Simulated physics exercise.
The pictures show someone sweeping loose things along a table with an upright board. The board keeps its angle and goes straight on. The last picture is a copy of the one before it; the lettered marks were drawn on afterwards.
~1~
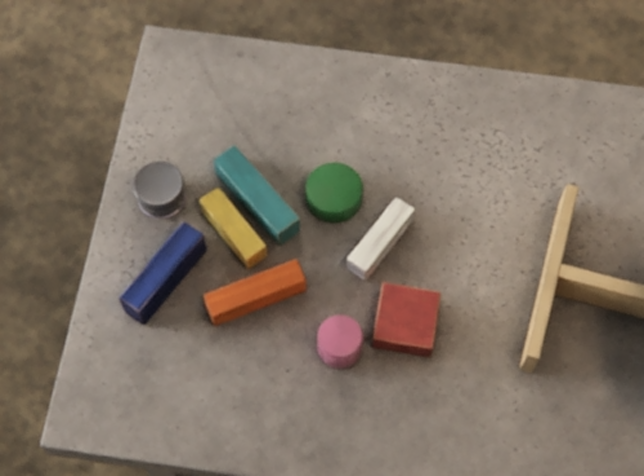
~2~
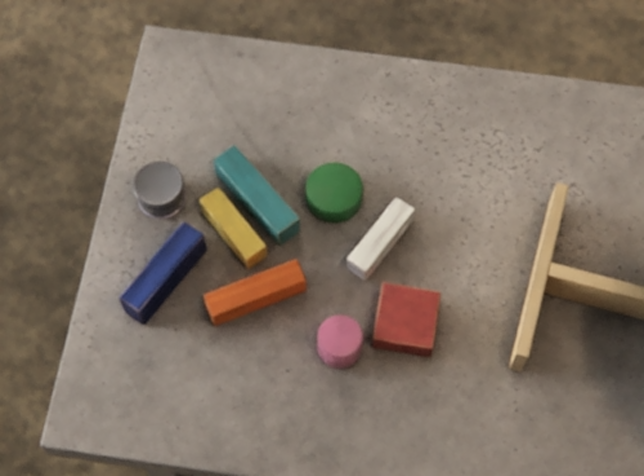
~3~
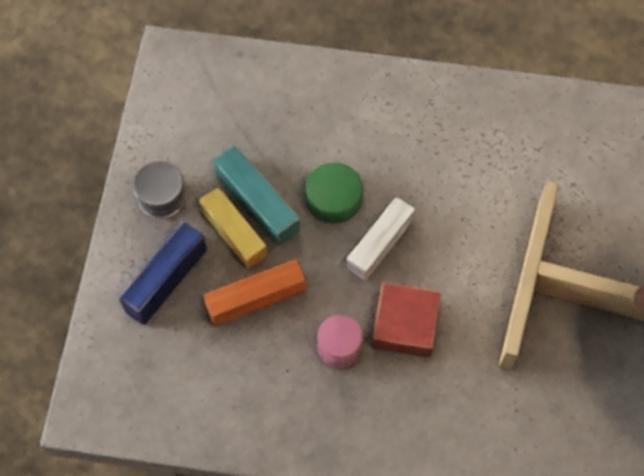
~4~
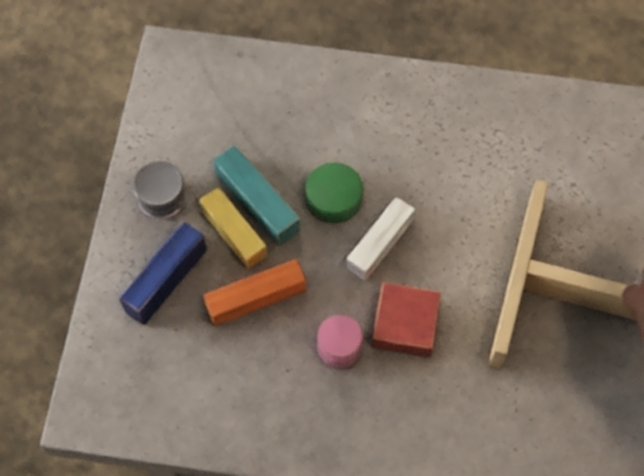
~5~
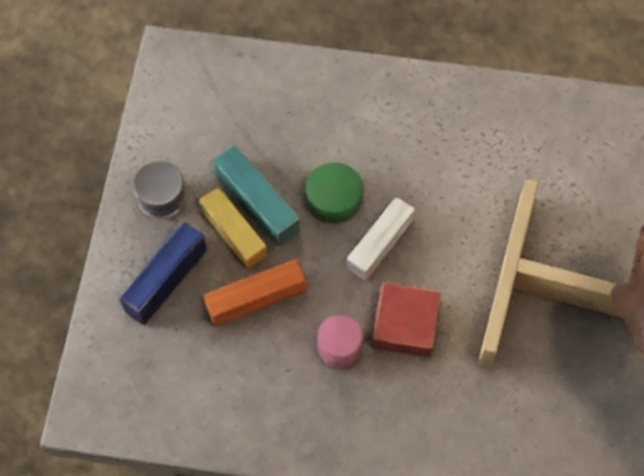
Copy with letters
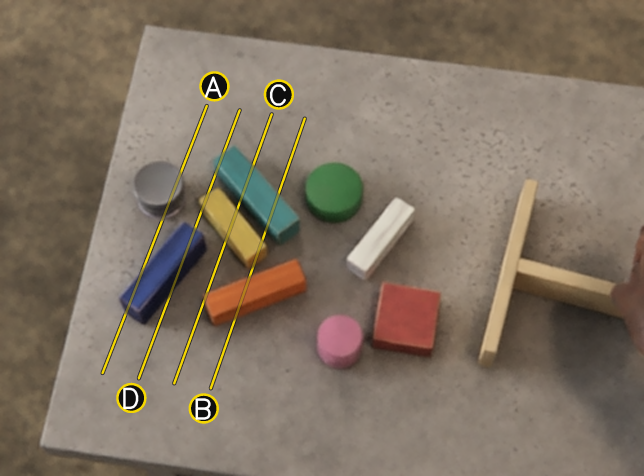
A speckled grey tabletop with its left edge slanting over brown, blurry ground is seen from above by a still camera. Grey and green round tins, teal, yellow, blue, orange and white sticks, a pink round piece and a red block lie across the left and middle. From the right, a pale wooden board on a handle slides slowly left, a hand coming into view behind it, while the loose things stay still.
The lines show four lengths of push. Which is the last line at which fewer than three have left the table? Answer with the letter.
D is the last line within the limit.
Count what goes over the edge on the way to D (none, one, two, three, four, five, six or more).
Two.
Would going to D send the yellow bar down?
No.
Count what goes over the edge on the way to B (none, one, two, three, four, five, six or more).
The count is none.
On the marked copy, A at (157, 233); B at (260, 247); C at (225, 242); D at (192, 237).
Following D. Soon after the start, board (396, 247); pink tin (318, 351); red block (342, 308).
Later, board (281, 231); blue stick (158, 271); orange stick (182, 300).
In the end, board (193, 220); blue stick over the edge; grey tin over the edge; two fallen.
As for the rest, A drops four; B is within the limit but short; C is within the limit but short.
